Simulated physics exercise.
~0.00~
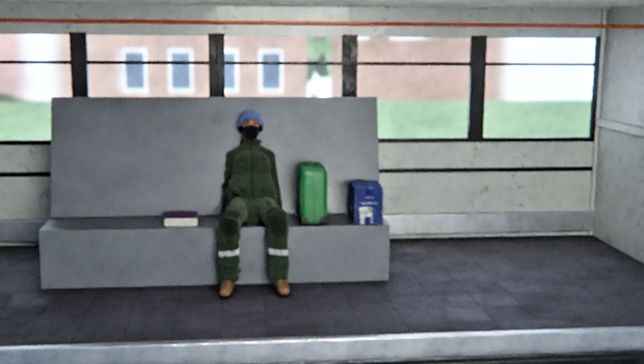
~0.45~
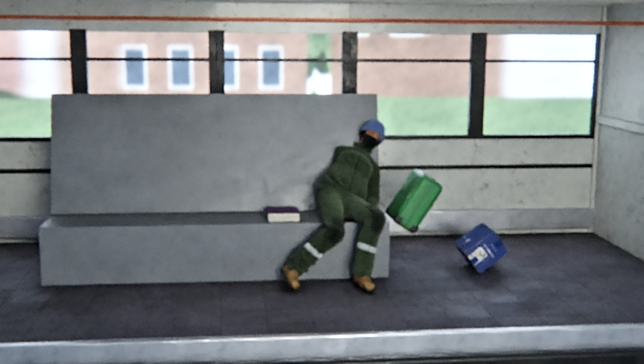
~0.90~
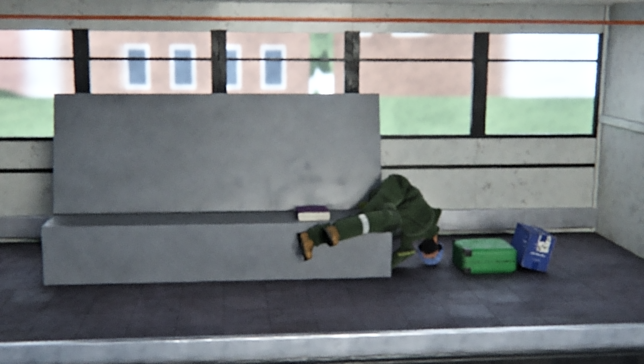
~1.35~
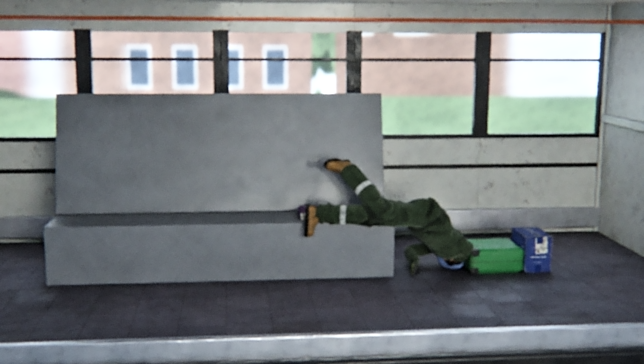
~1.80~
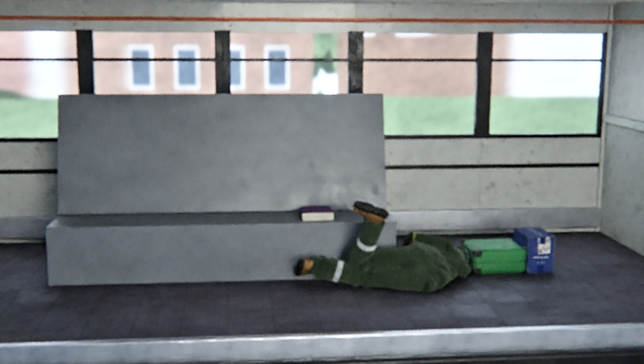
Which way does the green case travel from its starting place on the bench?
The green case moves to the right, going off the end of the bench and ending up on the floor.
The clip opens on a limp figure in green work clothes and a blue hat sitting on a long grey bench beneath windows, with a purple folder on one side and a green case and blue holdall on the other. All of them slide right, and the case and holdall tip off the bench's end. The figure topples headfirst after them, legs trailing over the seat, while the folder stops near the edge. One leg swings up as the body slips down. Finally the figure lies on the floor beside the fallen luggage, one lower leg raised, and the folder remains on the seat.
